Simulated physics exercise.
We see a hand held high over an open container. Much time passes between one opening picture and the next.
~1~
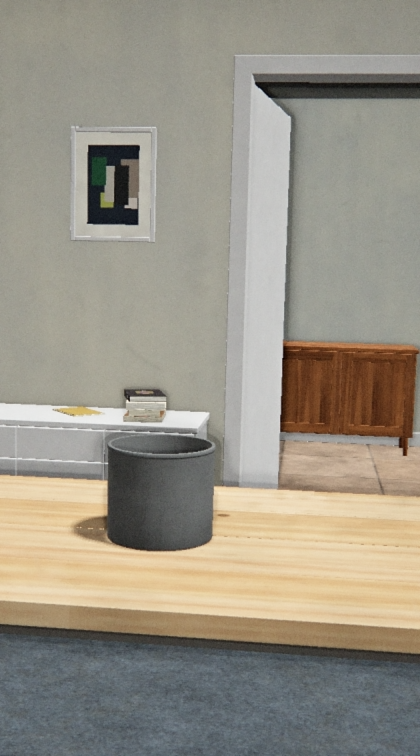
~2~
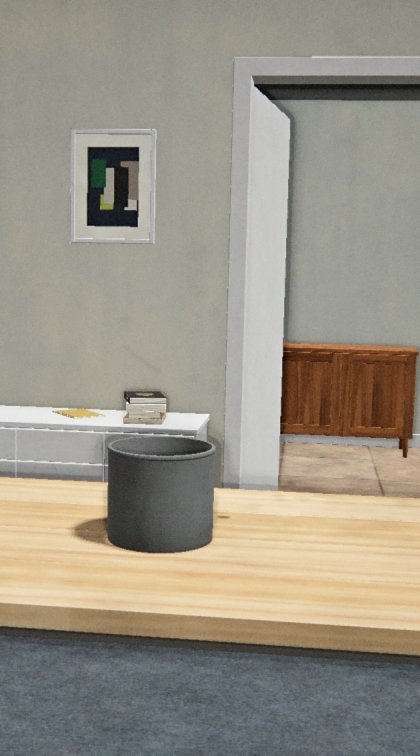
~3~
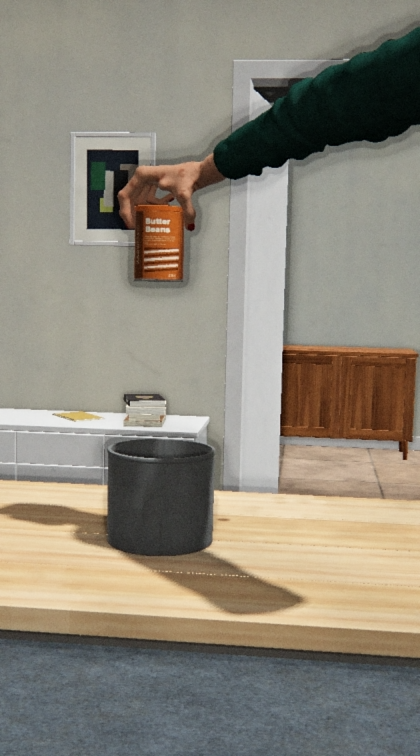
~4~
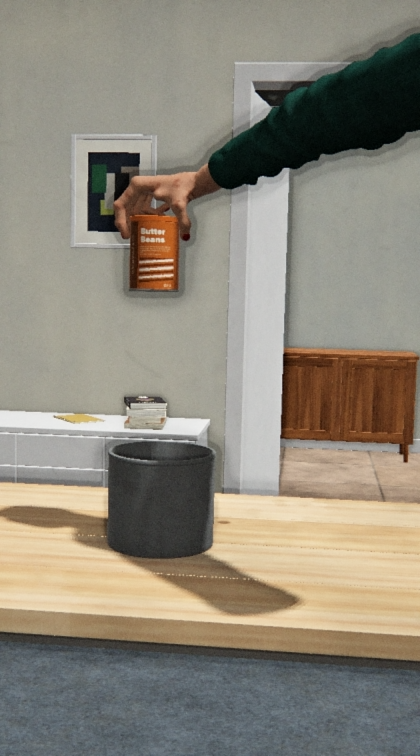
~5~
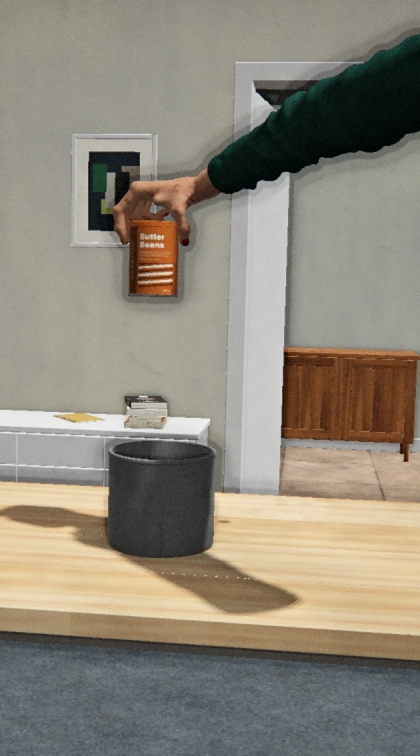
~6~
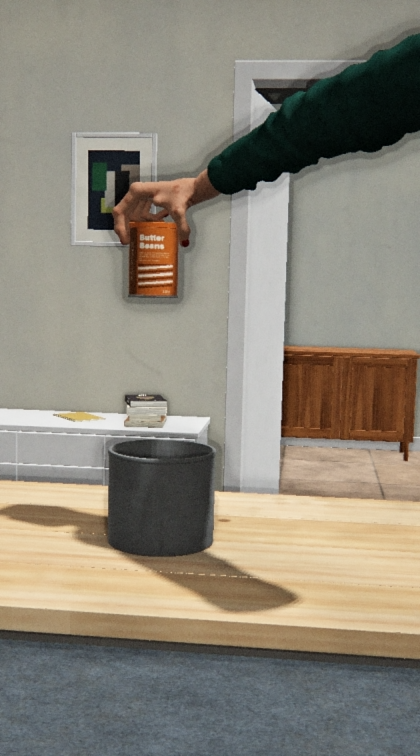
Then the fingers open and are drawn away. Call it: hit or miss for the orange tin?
Hit.
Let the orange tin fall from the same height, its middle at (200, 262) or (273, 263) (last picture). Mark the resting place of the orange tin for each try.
It settles at (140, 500) in the first case and at (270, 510) in the second.
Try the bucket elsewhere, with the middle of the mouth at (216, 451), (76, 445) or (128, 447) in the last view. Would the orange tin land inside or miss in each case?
Falls outside, falls outside, lands in it.
Then, 0.16 s after the last picture, orange tin moved about its own width near (153, 303).
Then, 0.24 s after the last picture, orange tin falling near (151, 378).
Then, 0.30 s after the last picture, orange tin falling near (150, 457).
At rest, the orange tin lands inside, near (149, 501).
